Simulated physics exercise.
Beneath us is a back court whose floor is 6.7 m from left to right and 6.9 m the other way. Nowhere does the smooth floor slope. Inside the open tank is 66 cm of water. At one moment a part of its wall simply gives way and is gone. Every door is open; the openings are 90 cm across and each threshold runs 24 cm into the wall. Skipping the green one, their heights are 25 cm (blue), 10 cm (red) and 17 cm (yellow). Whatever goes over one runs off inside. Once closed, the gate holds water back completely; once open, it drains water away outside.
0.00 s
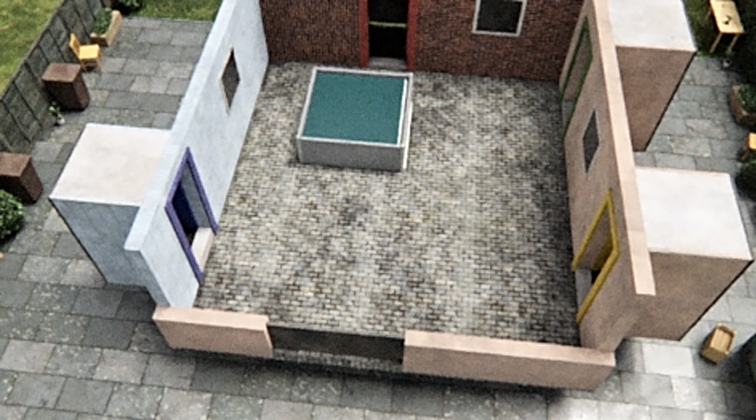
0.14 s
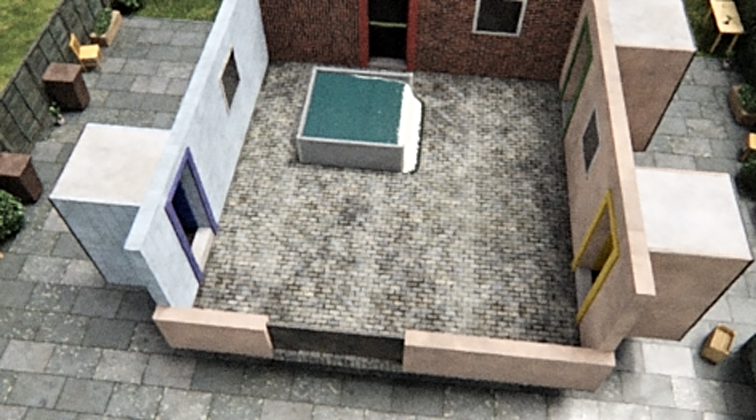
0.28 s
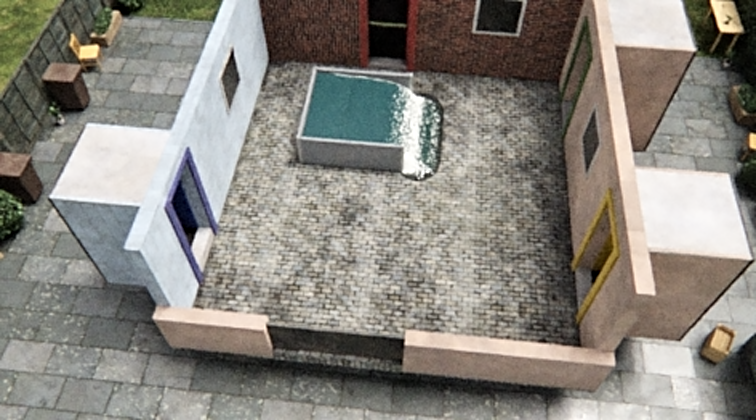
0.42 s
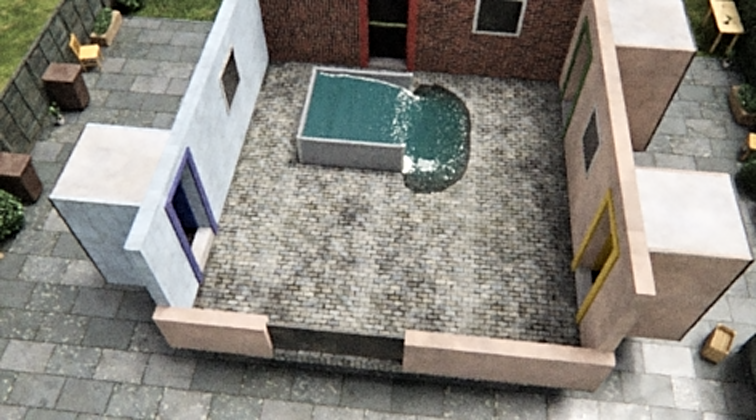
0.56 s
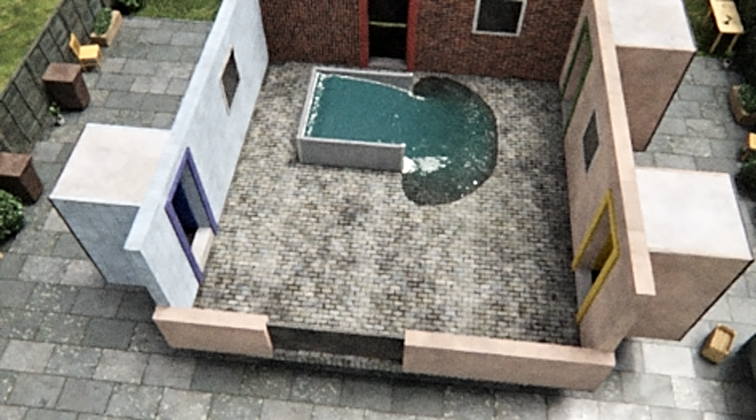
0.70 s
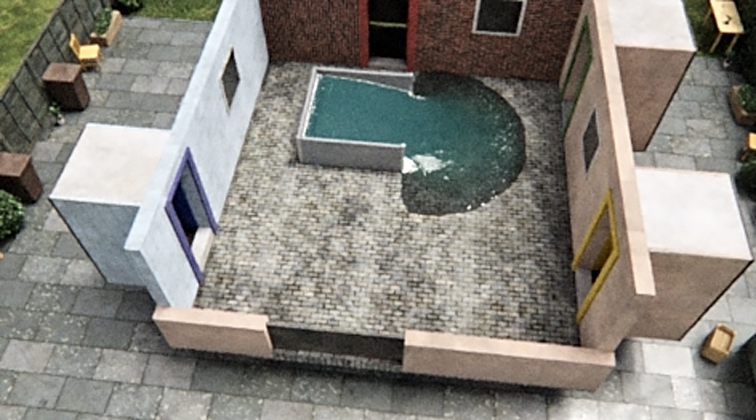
Walled back court with water pouring from the open right side of a raised tank and spreading in a rounded pool across the paving.
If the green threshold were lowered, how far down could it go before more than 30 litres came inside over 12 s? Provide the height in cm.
Down to about 25 cm.
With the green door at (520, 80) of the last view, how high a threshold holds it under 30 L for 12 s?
About 22 cm.
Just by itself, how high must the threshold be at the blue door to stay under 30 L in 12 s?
At the blue door you'd want roughly 6.0 cm.
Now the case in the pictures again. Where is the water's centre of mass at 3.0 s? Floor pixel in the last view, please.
Centre of the water: Approx. (482, 153) px.
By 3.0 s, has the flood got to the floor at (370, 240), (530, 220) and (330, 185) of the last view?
Listed order - unwetted, soaked through, unwetted.
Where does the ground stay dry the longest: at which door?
That would be the blue door.
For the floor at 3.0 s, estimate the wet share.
Around 40 per cent of the floor.
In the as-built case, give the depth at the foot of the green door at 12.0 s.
About 3.5 centimetres.
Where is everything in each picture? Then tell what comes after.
The first frame shows still water, 66 cm deep, in the open tank at (357, 108); the green door at (574, 85) is dry.
In the second frame, the gap is at (405, 127), the front 0.3 m out at (414, 169); the back of the open tank holds 66 cm.
In the third frame, water pours out at (405, 128) and has run 0.7 m, to (435, 168); about 12 cm deep outside, 66 cm at the back.
In the fourth frame, the front is at (465, 162), 1.3 m from the gap at (405, 129); 3.1 m2 of floor is wet, 65 cm left at the back.
In the fifth frame, water pours out at (405, 129) and has run 1.9 m, to (494, 144); about 8 cm deep outside, 59 cm at the back.
In the sixth frame, the gap is at (405, 129), the front 2.4 m out at (521, 162); the back of the open tank holds 55 cm; 1.0 m in a straight line remain to the green door at (574, 85).
After 1.4 s water covers 30 % of the floor, deepest (34 cm) near (564, 154); 27 cm at the green door, 11 litres in over its 14 cm threshold.
After 3.0 s water covers 40 % of the floor, deepest (28 cm) near (562, 129); 28 cm at the green door, 140 litres in over its 14 cm threshold.
After 12.0 s water covers 100 % of the floor, deepest (12 cm) near (254, 110); 3 cm at the green door, 185 litres in over its 14 cm threshold.
At the green door as built, the water arrived by 1.0 s and peaked near 32 cm at 2.2 s.
Run again over the same 12 s with other heights there, 48 litres in over 23 cm, 18 litres over 27 cm. The limit of 30 litres is kept from about 25 cm up.
